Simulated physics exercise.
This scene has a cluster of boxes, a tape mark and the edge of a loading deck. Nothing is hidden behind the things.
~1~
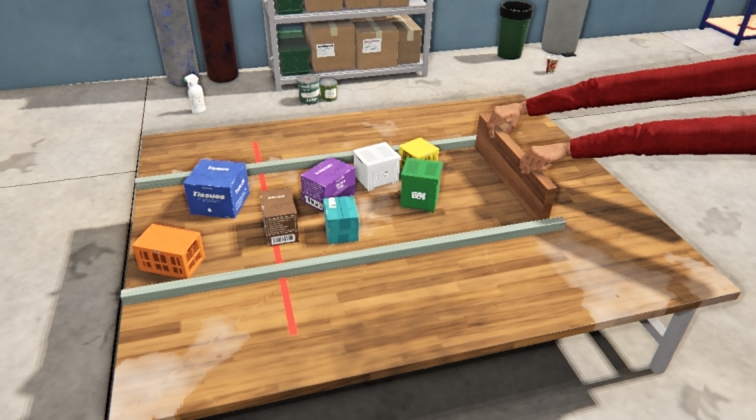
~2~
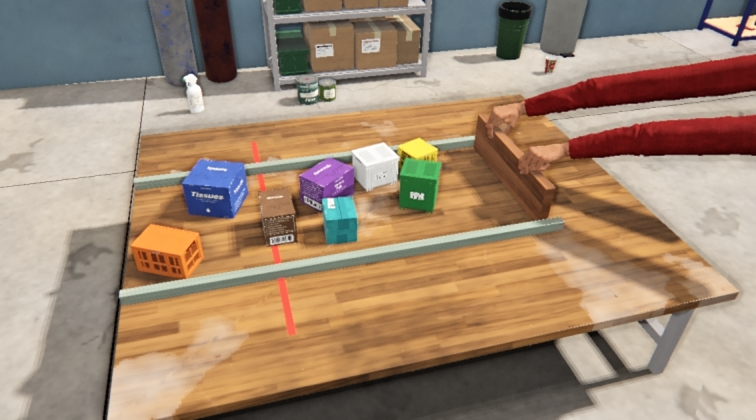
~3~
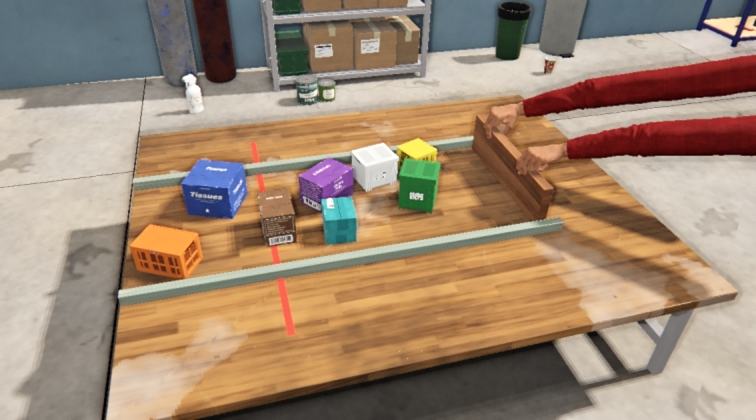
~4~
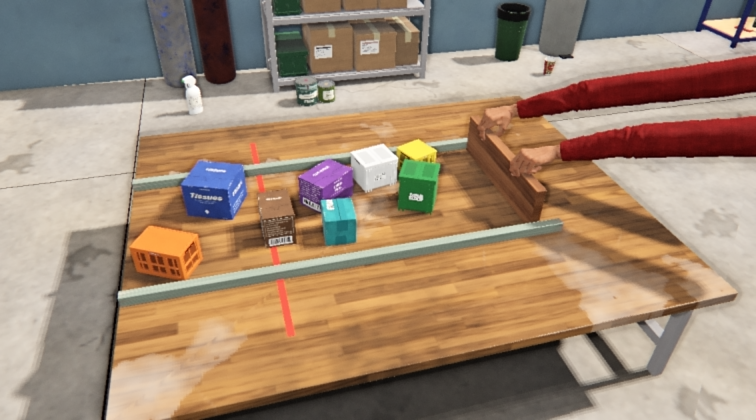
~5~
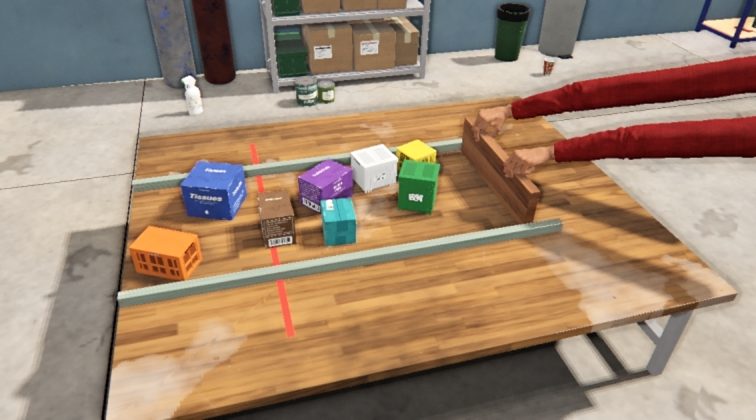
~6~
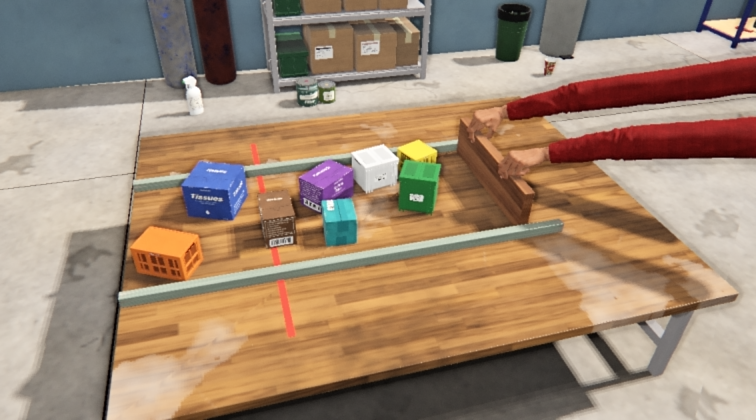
On a wooden table in a concrete-floored room, colourful boxes and crates sit between two pale rails, some near a red tape line. Two red-sleeved arms grip a wooden plank at the right and slide it slightly left toward the boxes, which stay put, leaving a gap between.
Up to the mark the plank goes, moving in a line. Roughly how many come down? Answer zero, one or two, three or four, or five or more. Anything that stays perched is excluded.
Zero.
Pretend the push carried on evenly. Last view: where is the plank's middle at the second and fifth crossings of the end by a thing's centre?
At the first moment about (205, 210), at the next about (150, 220).
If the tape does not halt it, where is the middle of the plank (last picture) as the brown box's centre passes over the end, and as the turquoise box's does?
Around (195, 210), then around (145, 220).
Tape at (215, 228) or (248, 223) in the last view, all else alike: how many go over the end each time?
In the first try the count is 1, and in the second it is 0.
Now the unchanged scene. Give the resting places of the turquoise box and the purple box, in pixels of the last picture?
Final spots - turquoise box (256, 245), purple box (206, 219).
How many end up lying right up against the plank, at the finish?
That makes 4.
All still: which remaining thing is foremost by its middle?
It's the orange crate that ends nearest.
A little later, none off yet; orange crate at rest near (168, 254); blue box at rest near (216, 191); brown box at rest near (277, 219).
Next, none off yet; orange crate at rest near (168, 254); blue box at rest near (216, 191); brown box shifted about its own width near (255, 231).
When it is over, the number that fall off is zero.
